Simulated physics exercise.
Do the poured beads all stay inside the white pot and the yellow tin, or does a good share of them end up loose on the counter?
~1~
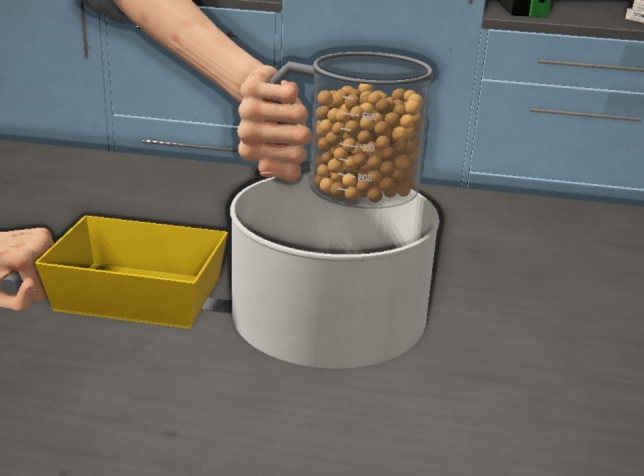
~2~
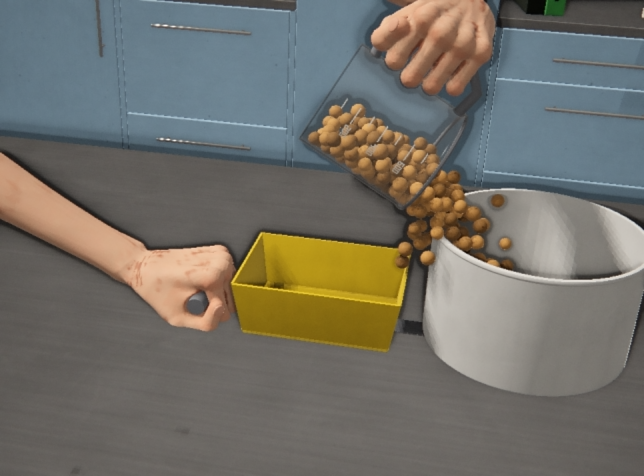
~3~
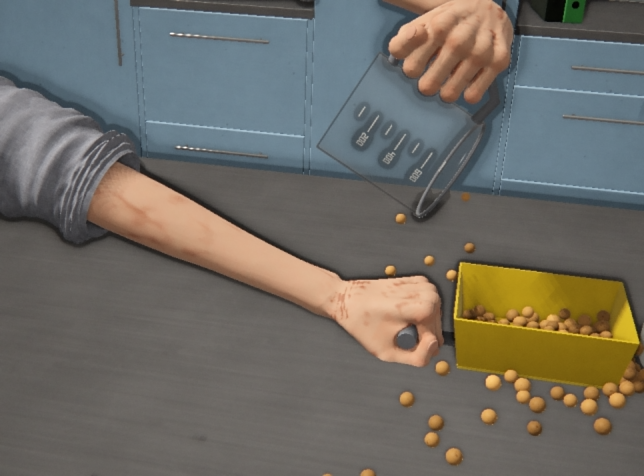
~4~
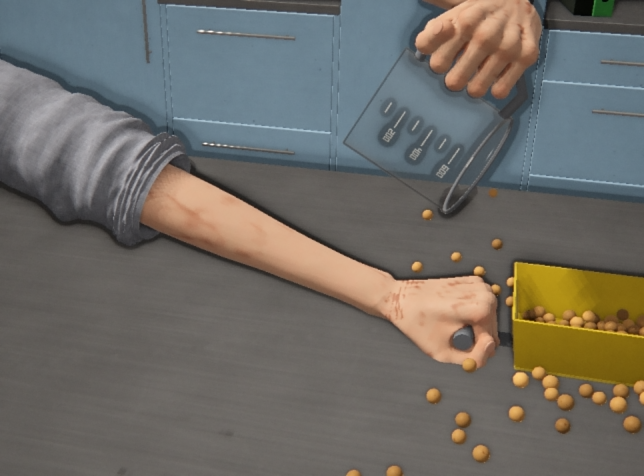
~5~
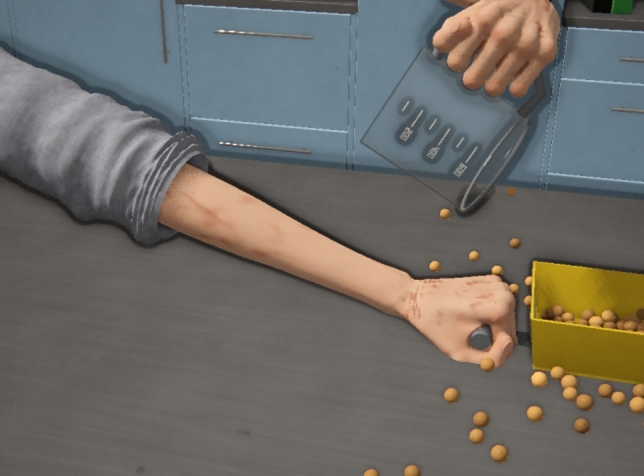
A good share of the beads ends up loose on the counter. The rest are caught by the white pot and the yellow tin, with a fair portion going into each.
